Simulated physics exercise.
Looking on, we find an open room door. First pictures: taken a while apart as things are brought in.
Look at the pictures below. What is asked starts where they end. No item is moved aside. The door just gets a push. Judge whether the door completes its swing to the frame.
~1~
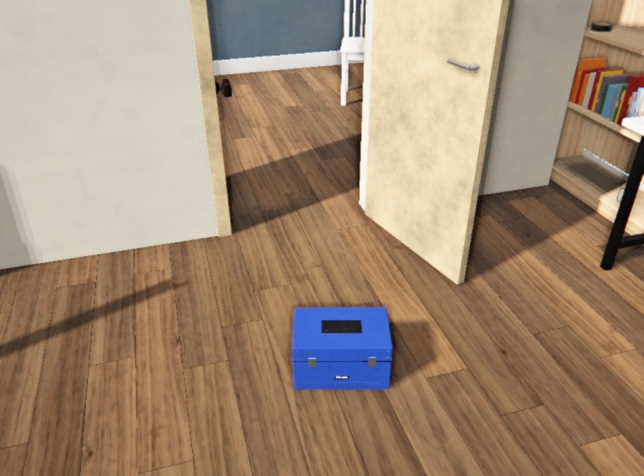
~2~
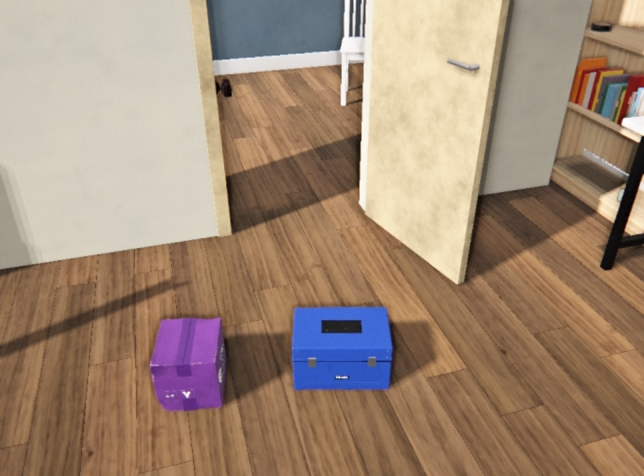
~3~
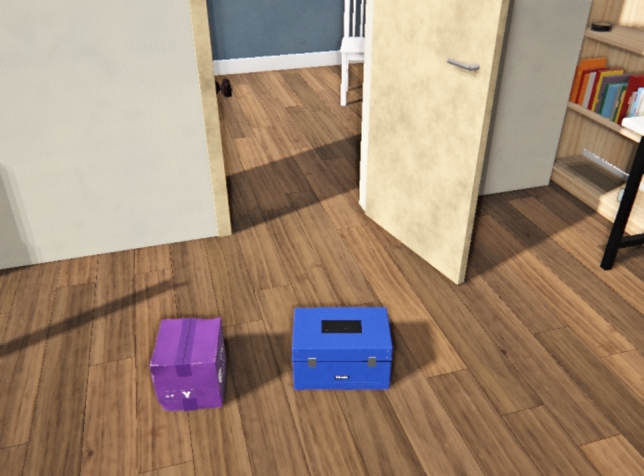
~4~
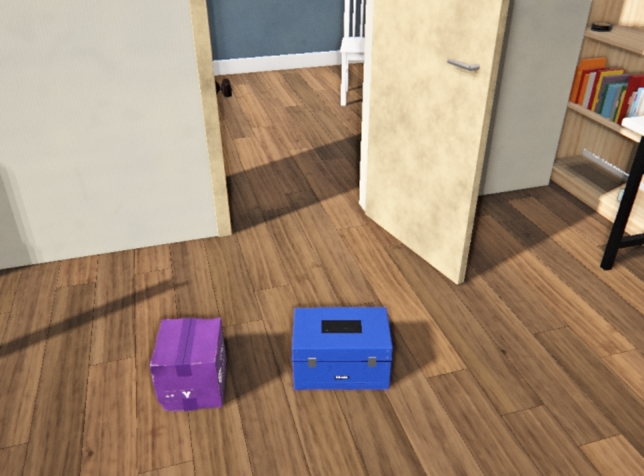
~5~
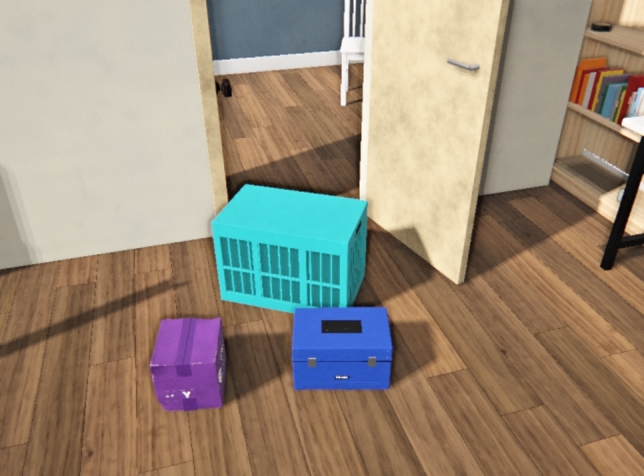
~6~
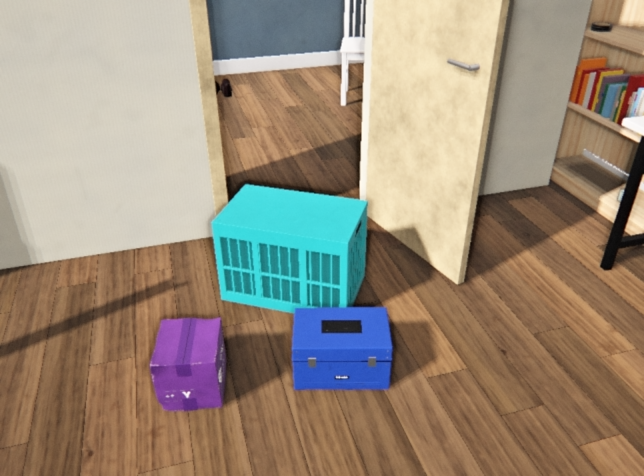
The door will probably have its swing cut off.
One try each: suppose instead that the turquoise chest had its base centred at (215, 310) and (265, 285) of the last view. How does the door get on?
On the first go it makes it all the way, and on the second it doesn't make it all the way.
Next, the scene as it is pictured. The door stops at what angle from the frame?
Near 70° open.
Then, 0.70 s after the last picture, open by 93°.
Then, 1.10 s after the last picture, open by 79°.
At rest, open by 70°; all 3 in place. Seen from the same camera at the end, turquoise chest near (293, 251).
